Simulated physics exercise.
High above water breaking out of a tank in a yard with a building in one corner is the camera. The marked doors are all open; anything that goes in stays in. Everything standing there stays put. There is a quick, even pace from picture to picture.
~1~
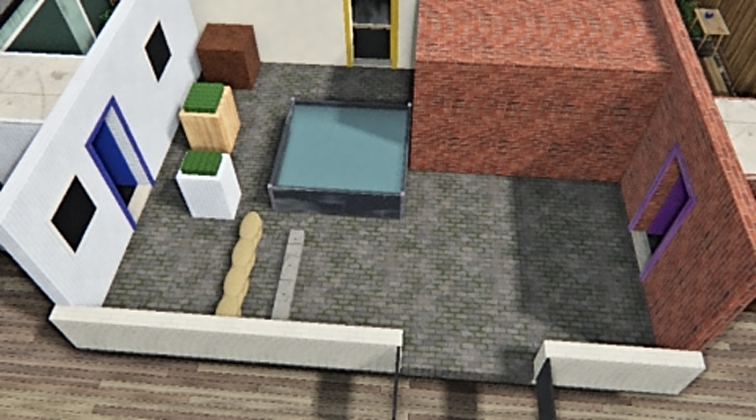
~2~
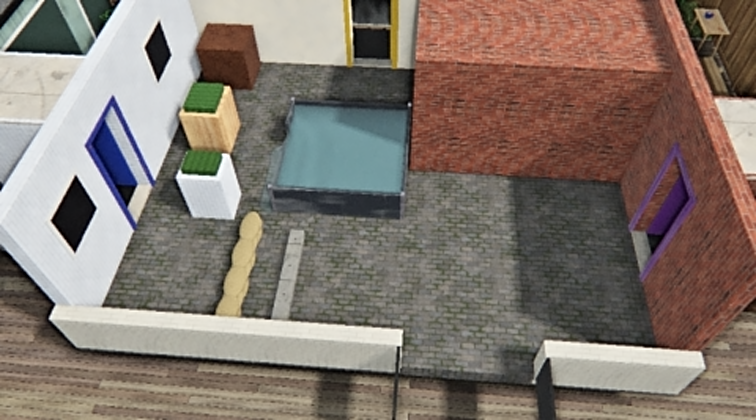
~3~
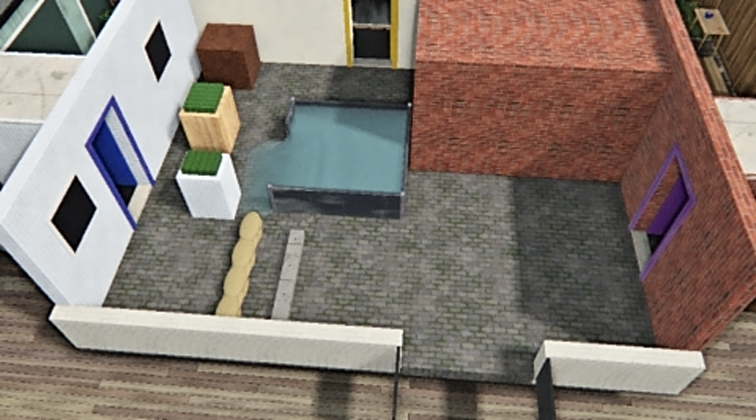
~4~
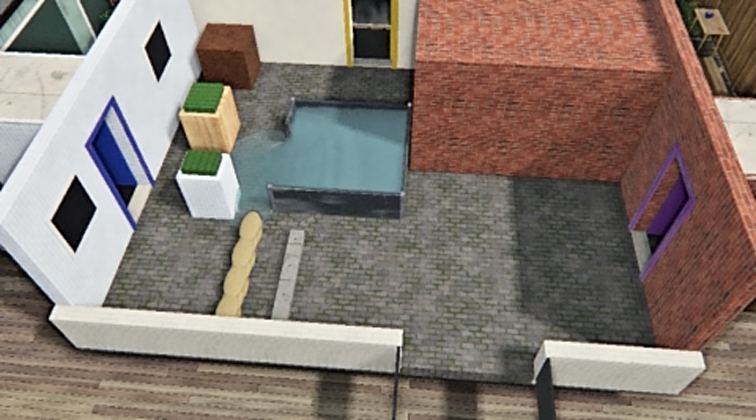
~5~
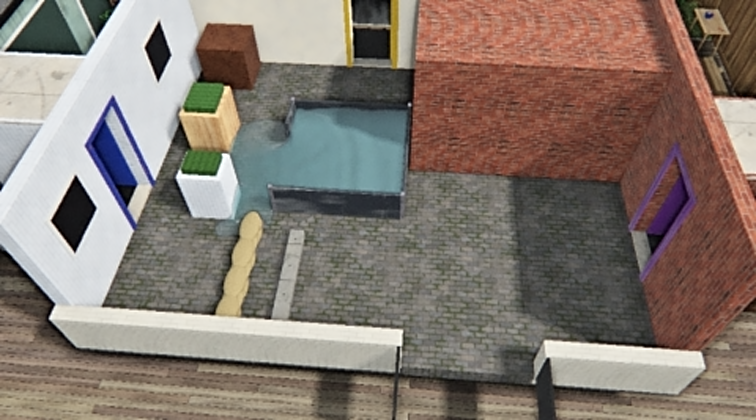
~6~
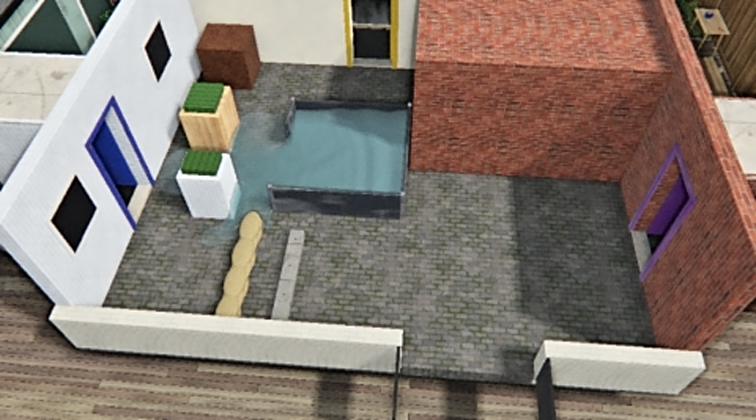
A paved yard, seen from high above, is enclosed by a white wall with a blue door on the left, low pale walls in front and a red brick building in the far right corner. A dark-rimmed tank of blue-green water sits near brown, tan and white blocks. Water breaks from its left side, spreads left toward the blocks, then creeps around the white one, while the camera stays still.
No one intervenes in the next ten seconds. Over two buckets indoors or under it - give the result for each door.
The blue door comes in over. The purple door comes in under. The yellow door comes in over.
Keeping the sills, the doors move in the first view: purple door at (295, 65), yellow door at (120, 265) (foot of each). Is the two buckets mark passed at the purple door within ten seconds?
Note - purple door: Beyond the mark.
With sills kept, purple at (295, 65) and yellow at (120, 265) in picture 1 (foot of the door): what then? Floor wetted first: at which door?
My pick is the one in blue.
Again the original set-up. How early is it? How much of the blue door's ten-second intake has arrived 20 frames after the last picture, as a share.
35 %.
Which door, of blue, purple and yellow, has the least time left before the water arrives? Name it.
That's the blue one.
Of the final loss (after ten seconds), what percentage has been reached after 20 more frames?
I get 25 percent.
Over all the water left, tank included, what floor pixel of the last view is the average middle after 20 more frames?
About (266, 180).
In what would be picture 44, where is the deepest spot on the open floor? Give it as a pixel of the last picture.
Somewhere around (136, 227).
A moment on, water covers 20 % of the floor; the blue door under two buckets in, the purple door not reached, the yellow door not reached.
Next, water covers 35 % of the floor; the blue door over two buckets in, the purple door not reached, the yellow door not reached.
Then, water covers 40 % of the floor; the blue door over two buckets in, the purple door not reached, the yellow door wet at the sill, nothing in.
Later, water covers 50 % of the floor; the blue door far over two buckets in, the purple door not reached, the yellow door under two buckets in.
In the end, water covers 65 % of the floor; the blue door far over two buckets in, the purple door not reached, the yellow door far over two buckets in.
